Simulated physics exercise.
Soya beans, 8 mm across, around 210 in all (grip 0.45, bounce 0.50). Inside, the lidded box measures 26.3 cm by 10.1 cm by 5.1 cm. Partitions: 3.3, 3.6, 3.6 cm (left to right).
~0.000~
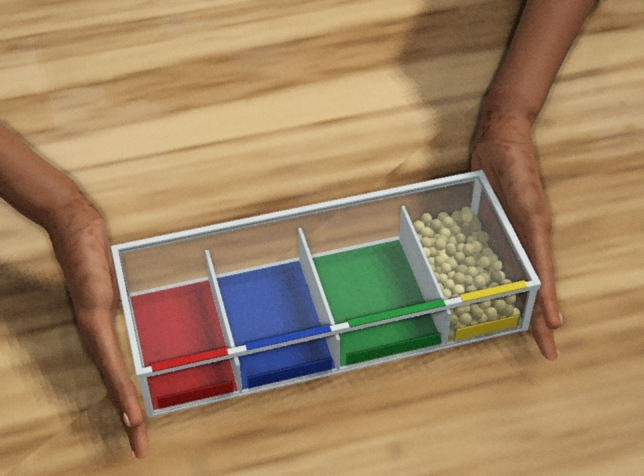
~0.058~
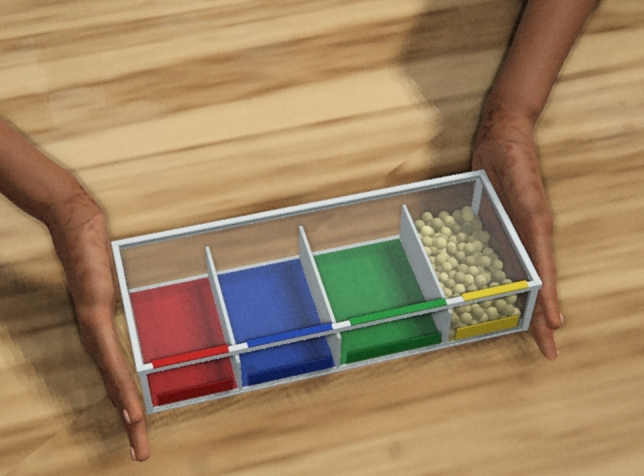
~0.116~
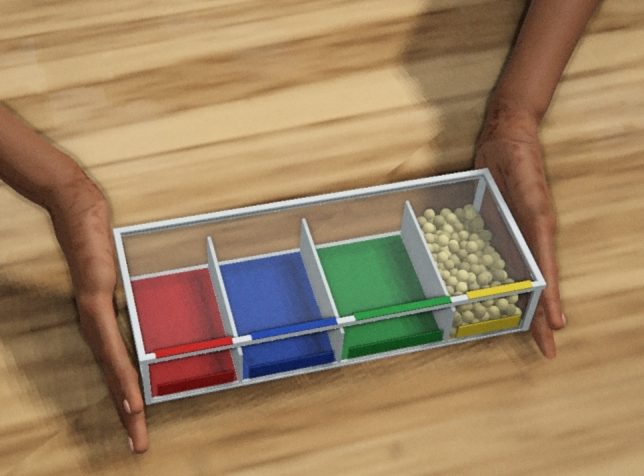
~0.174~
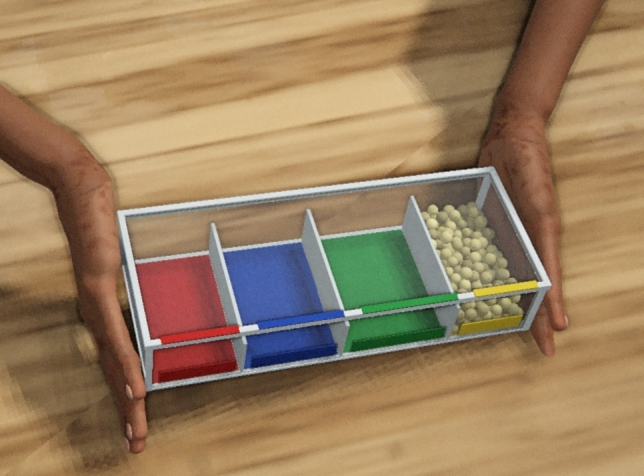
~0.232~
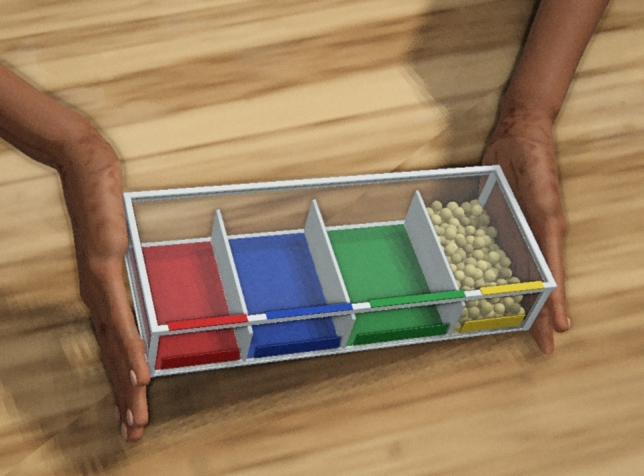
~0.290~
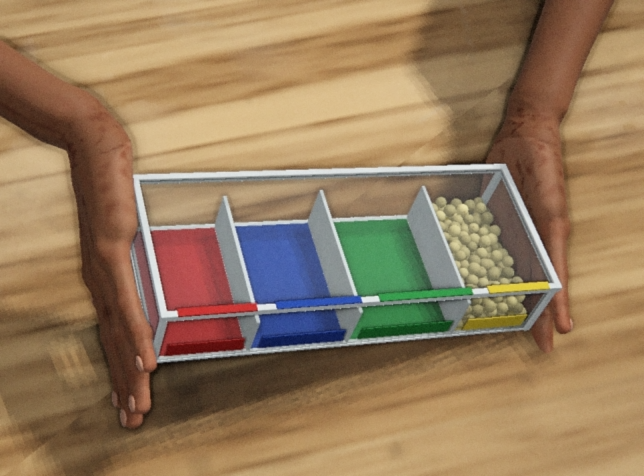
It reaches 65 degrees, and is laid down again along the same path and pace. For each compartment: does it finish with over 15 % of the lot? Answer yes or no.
Red compartment: No; blue compartment: No; green compartment: No; yellow compartment: Yes.
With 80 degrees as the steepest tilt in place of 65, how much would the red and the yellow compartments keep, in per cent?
Red 0, yellow 100.
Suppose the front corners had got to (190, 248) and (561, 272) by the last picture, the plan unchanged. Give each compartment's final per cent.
Red 0, blue 0, green 0, yellow 100.
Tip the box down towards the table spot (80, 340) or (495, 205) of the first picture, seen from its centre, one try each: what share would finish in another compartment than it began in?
Some 15 and 0 per cent.
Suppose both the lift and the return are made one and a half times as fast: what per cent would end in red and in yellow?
Then: Red 0, yellow 100.
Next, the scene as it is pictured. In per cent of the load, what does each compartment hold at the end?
Red 0; blue 0; green 0; yellow 100.
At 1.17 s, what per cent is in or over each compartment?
Red 0; blue 0; green 0; yellow 100.
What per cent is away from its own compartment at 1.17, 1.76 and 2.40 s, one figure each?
About 0, 0, 0.
Then, at 1.17 s, tilt 64 degrees; yellow 100 %.
Then, at 1.76 s, tilt 28 degrees; yellow 100 %.
Then, at 2.40 s, tilt 0 degrees; yellow 100 %.
In the end, at 2.7 s, red 0 %, blue 0 %, green 0 %, yellow 100 %.
